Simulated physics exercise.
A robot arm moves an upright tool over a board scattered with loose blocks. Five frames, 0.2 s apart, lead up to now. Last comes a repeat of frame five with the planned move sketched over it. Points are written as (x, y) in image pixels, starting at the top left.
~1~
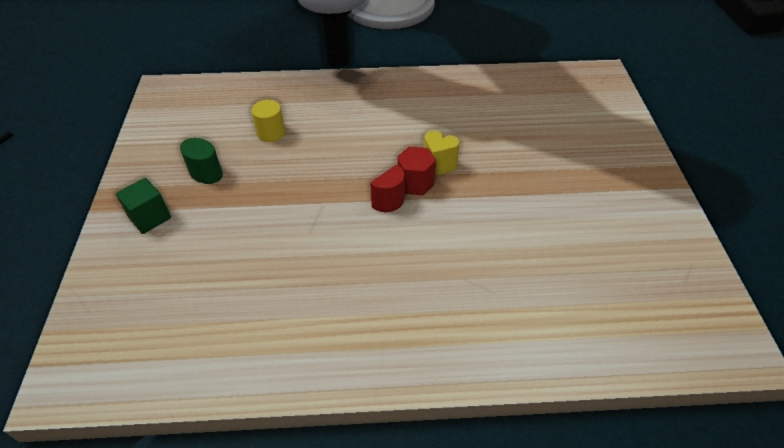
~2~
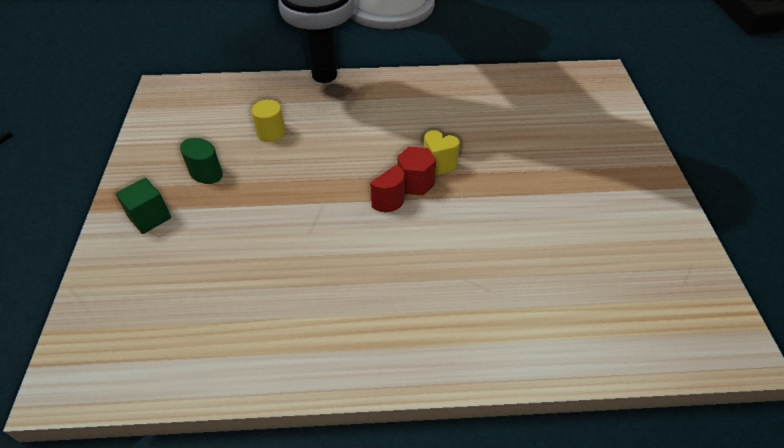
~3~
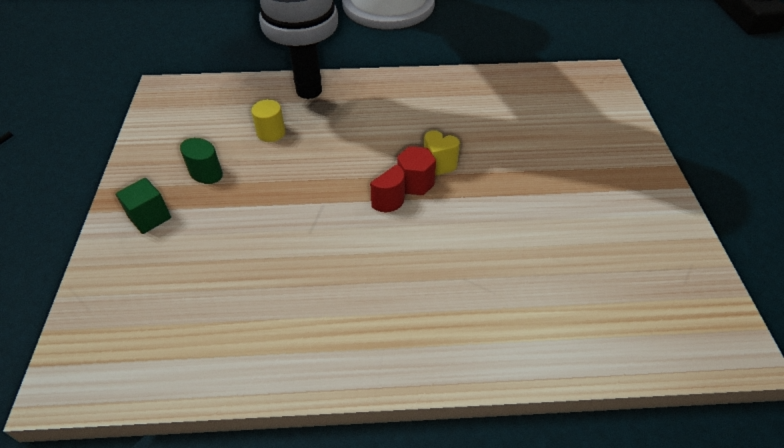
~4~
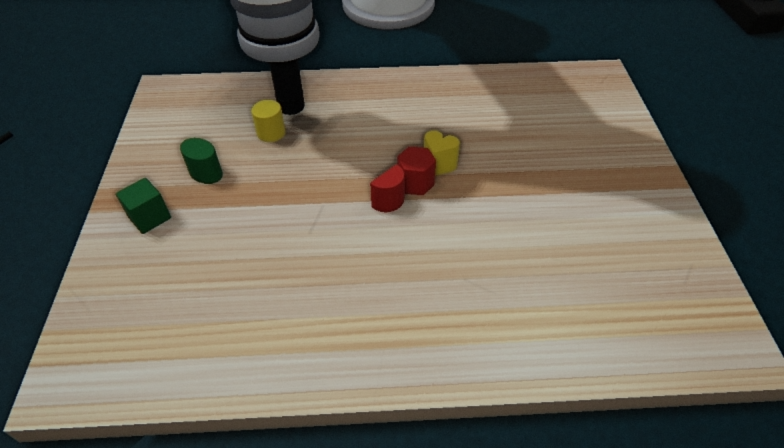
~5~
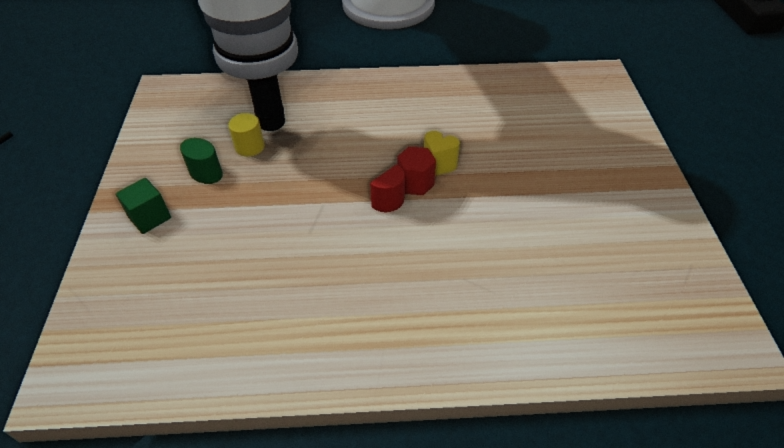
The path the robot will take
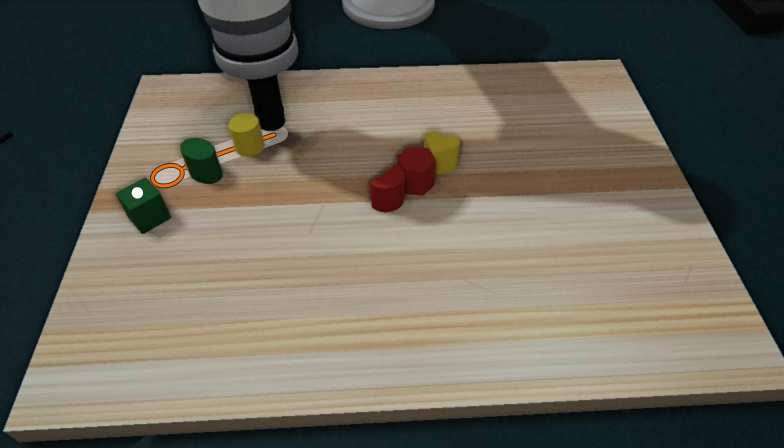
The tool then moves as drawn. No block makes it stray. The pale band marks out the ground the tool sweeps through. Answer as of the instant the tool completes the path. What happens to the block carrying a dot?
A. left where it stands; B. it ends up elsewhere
Choice B: It ends up elsewhere.
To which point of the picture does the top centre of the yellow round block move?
If I read the scene right, the answer is (157, 172).
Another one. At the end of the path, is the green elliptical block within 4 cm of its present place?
No, it doesn't check out.
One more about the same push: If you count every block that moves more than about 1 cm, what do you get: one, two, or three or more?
Three or more move.
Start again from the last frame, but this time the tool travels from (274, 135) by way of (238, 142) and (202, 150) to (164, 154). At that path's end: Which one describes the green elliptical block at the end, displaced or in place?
The green elliptical block moves.
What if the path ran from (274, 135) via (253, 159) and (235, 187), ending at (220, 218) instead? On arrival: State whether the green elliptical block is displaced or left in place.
That block gets shifted.
Drawn move, from (274, 135) through (222, 153) to (167, 175); the dot is on the green four-sided block.
The first path, step by step. One third of the way, tool at (236, 136); green elliptical block at (187, 155); yellow round block at (209, 138).
Two thirds of the way, tool at (199, 149); green four-sided block at (135, 195); green elliptical block at (163, 176), turned 25° anticlockwise; yellow round block at (175, 154).
At the end, tool at (163, 164); green four-sided block at (124, 206); green elliptical block at (161, 196); yellow round block at (157, 172).
